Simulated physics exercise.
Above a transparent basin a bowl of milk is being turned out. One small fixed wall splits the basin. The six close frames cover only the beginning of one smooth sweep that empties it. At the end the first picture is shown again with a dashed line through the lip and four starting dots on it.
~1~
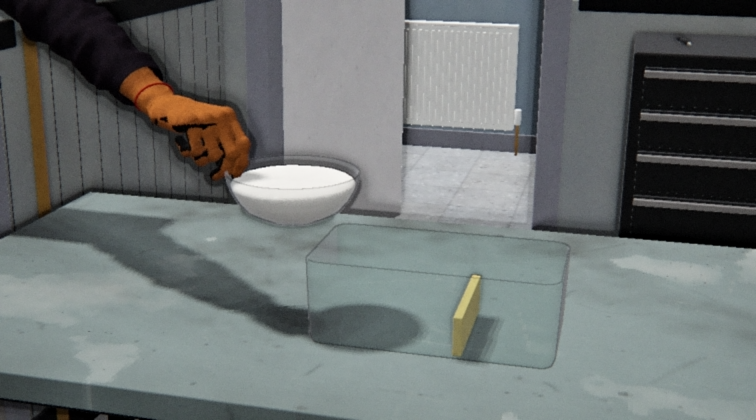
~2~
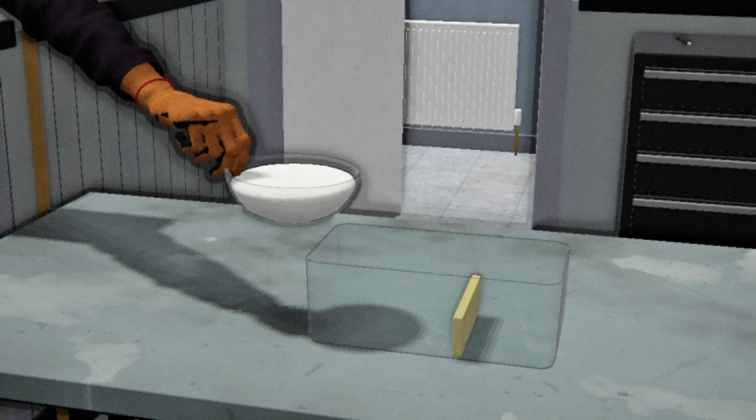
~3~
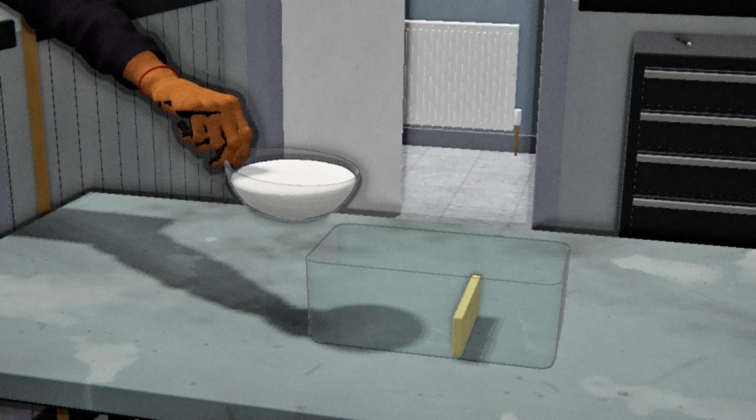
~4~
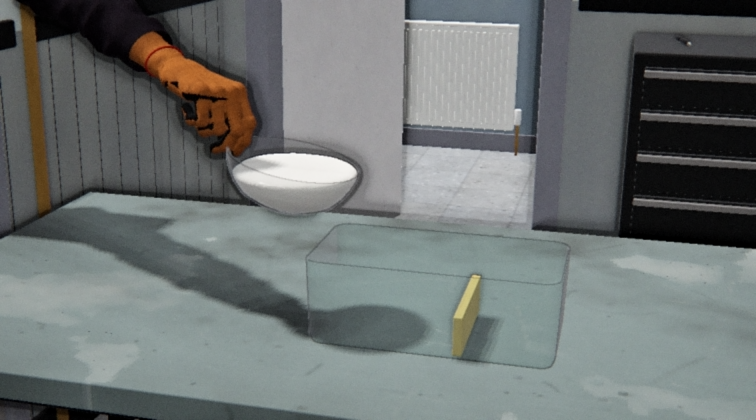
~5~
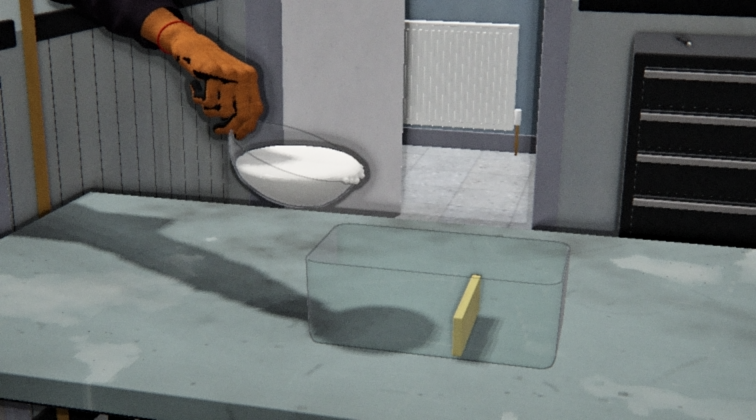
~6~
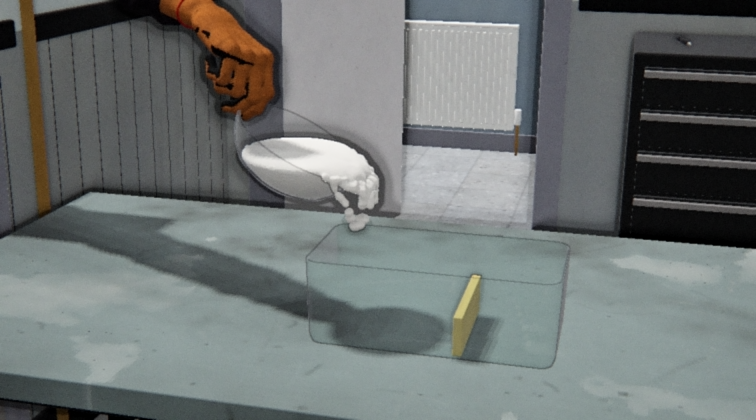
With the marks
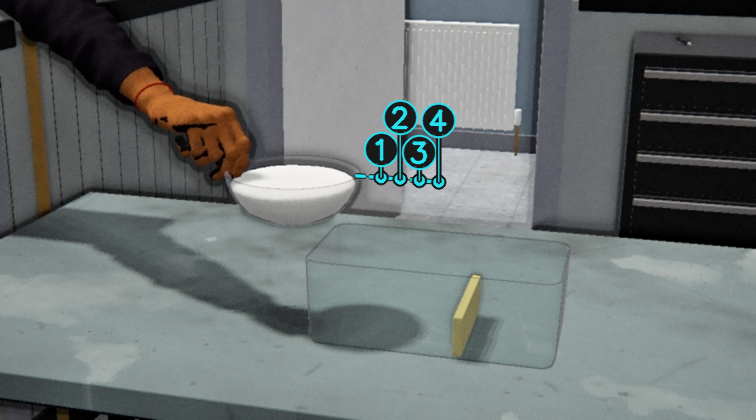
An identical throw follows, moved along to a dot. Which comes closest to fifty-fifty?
2 works best here.
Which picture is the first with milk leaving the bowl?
Picture 5.
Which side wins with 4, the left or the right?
More ends on the right.
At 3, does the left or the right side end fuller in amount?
The right one.
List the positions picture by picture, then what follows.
Upright, lip at (356, 175); basin from (310, 339) to (555, 368); top of the wall at (468, 295); nothing has left yet, in the first picture.
Upright, lip at (356, 175); nothing has left yet, in the second picture.
Tipped about 5°, lip at (356, 175); nothing has left yet, in the third picture.
Tipped about 11°, lip at (356, 175); nothing has left yet, in the fourth picture.
Tipped about 19°, lip at (356, 175); milk is over the lip, down to (359, 179), in the fifth picture.
Tipped about 29°, lip at (356, 175); milk is over the lip, down to (358, 225), in the sixth picture.
On the marked copy, 1 at (381, 177); 2 at (400, 179); 3 at (419, 180); 4 at (438, 182).
With 1, about 86 % ends left of the wall and 13 % right of it.
With 2, about 42 % ends left of the wall and 58 % right of it.
With 3, about 13 % ends left of the wall and 87 % right of it.
With 4, about 5 % ends left of the wall and 95 % right of it.
